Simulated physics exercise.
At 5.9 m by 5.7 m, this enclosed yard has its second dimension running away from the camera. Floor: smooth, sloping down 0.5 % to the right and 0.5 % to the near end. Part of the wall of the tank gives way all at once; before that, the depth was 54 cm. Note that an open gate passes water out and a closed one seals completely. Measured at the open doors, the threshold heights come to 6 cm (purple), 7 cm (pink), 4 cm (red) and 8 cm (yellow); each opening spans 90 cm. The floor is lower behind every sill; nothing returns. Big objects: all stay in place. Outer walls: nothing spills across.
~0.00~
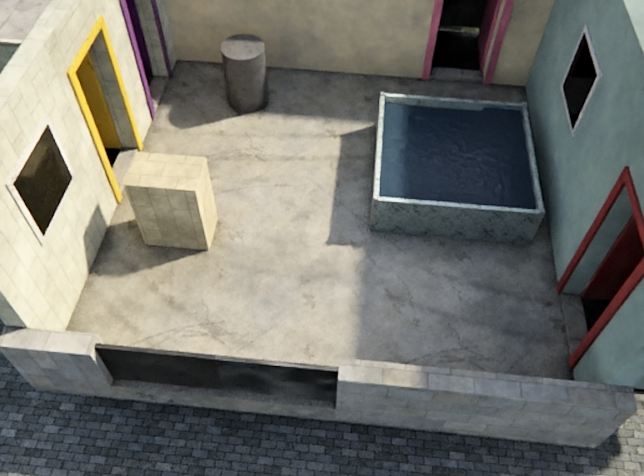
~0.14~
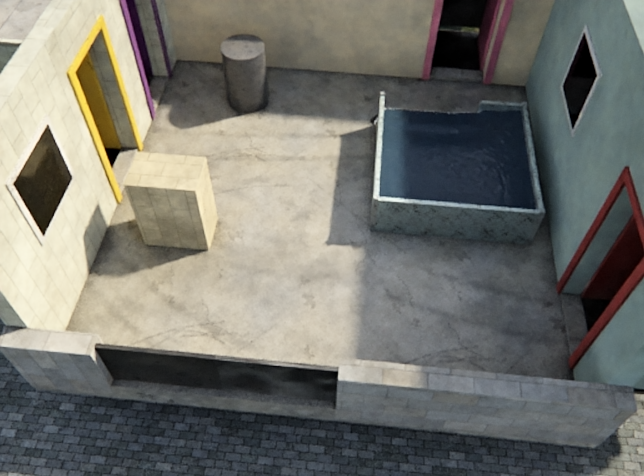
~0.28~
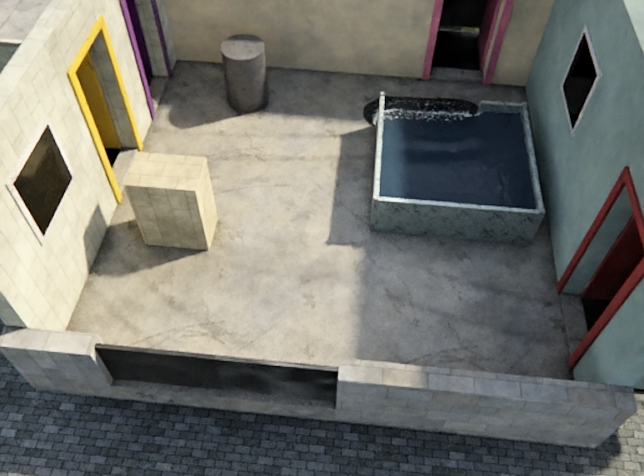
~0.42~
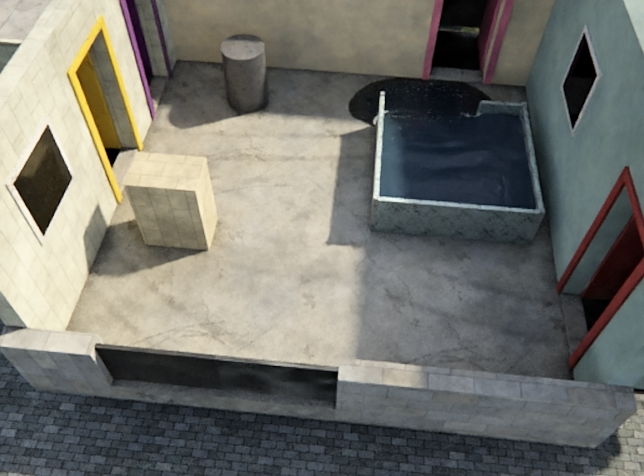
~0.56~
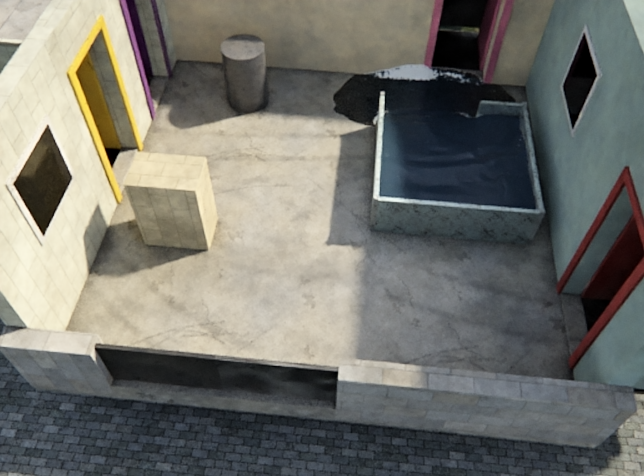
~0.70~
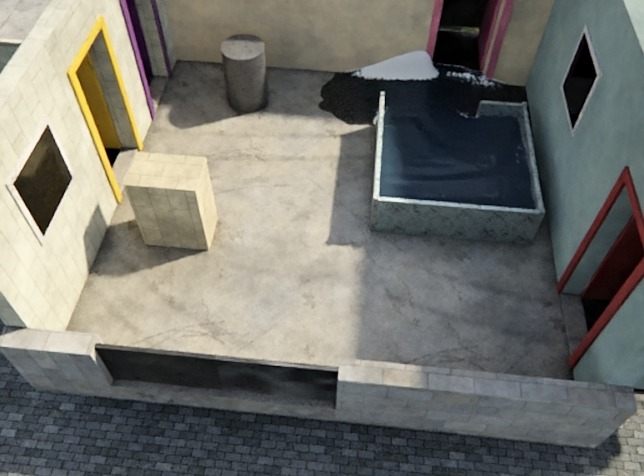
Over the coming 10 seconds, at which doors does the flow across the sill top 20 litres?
Door by door: The purple door tops it, the pink door tops it, the red door falls short, the yellow door falls short.
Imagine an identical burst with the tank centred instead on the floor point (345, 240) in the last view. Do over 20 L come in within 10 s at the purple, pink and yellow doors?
Result - purple door exceeds it, pink door exceeds it, yellow door does not exceed it.
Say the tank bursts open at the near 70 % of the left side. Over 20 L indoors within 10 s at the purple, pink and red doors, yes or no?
So purple tops it, pink stays lower, red tops it.
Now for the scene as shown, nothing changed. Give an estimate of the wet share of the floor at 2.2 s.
Covered: Roughly 25 per cent.
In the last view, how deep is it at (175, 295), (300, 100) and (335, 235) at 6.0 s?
Around 1 cm, 6 cm and 1 cm, in the order given.
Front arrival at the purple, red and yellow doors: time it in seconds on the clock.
Purple = 2.2 s, red = 3.6 s, yellow = 3.4 s.
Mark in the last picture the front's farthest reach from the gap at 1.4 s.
That would be close to (260, 68).
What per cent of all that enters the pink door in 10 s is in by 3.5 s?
Roughly 75 percent is in by then.
After 1.4 s water covers 15 % of the floor and is deepest (38 cm) near (409, 86); purple door not reached, pink door 28 cm at the sill, 112 L in, red door not reached, yellow door not reached.
After 2.2 s water covers 25 % of the floor and is deepest (34 cm) near (409, 86); purple door not reached, pink door 27 cm at the sill, 238 L in, red door not reached, yellow door not reached.
After 3.5 s water covers 45 % of the floor and is deepest (25 cm) near (177, 62); purple door 13 cm at the sill, 24 L in, pink door 19 cm at the sill, 363 L in, red door not reached, yellow door 2 cm at the sill, 0 L in.
After 6.0 s water covers 70 % of the floor and is deepest (14 cm) near (518, 88); purple door 9 cm at the sill, 62 L in, pink door 13 cm at the sill, 450 L in, red door 3 cm at the sill, 0 L in, yellow door 3 cm at the sill, 0 L in.
After 10.0 s water covers 95 % of the floor and is deepest (9 cm) near (513, 131); purple door 5 cm at the sill, 75 L in, pink door 8 cm at the sill, 473 L in, red door 2 cm at the sill, 0 L in, yellow door 5 cm at the sill, 0 L in.
